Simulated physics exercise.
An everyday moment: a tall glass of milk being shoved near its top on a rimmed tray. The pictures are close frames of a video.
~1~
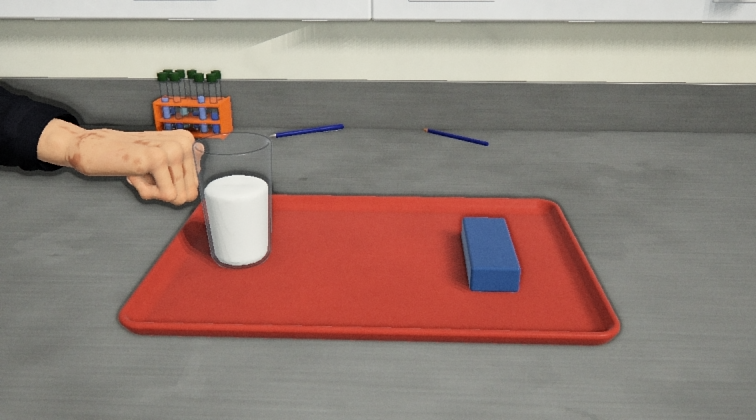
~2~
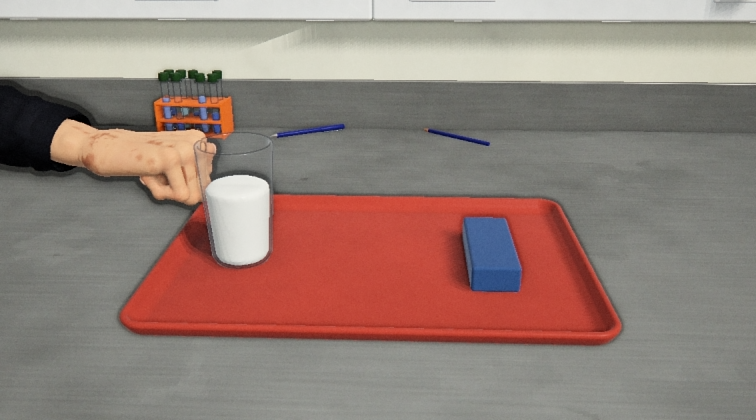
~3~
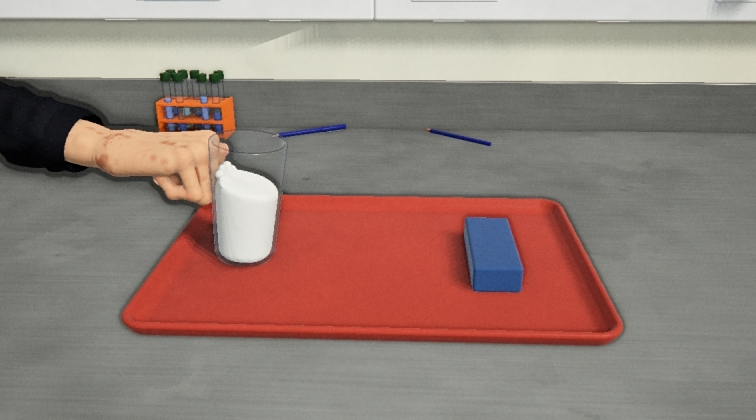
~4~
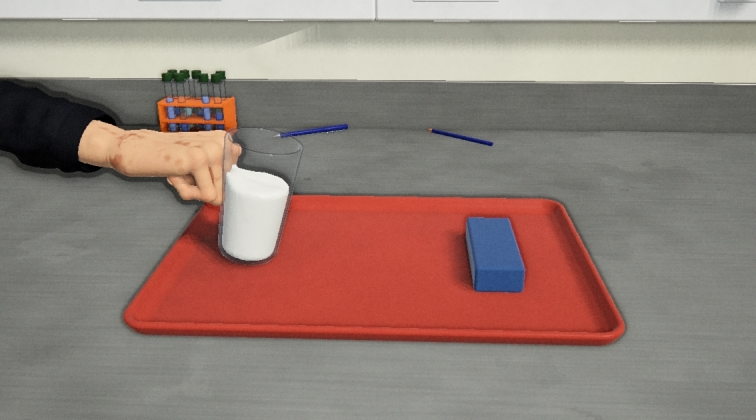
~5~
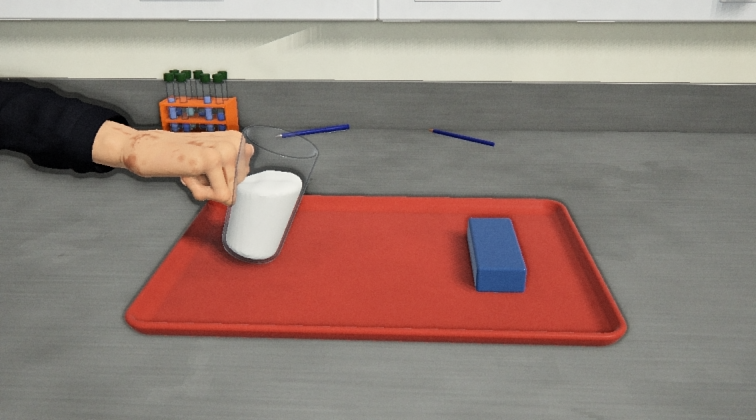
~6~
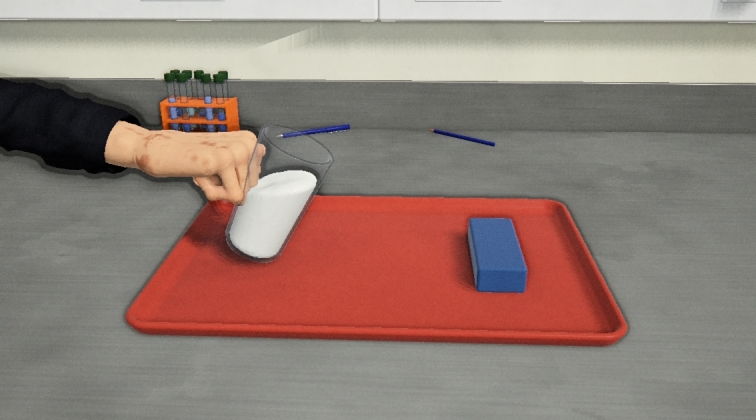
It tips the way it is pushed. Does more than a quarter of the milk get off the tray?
As it turns out, under a quarter gets off the tray.
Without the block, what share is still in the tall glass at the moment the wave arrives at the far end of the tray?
It comes to 55 per cent or so.
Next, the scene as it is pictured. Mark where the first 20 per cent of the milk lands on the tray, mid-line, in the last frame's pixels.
Roughly at (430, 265).
A moment on, the tall glass lies on its side and 100 per cent is in the glass, 0 on the tray and 0 above or beyond its rim.
Next, the tall glass lies on its side and 69 per cent is in the glass, 23 on the tray and 8 above or beyond its rim.
Then the tall glass lies on its side and 39 per cent is in the glass, 34 on the tray and 28 above or beyond its rim.
Later the tall glass lies on its side and 20 per cent is in the glass, 70 on the tray and 9 above or beyond its rim.
In the end 92 per cent is held by tray and glass, 8 is off the tray.
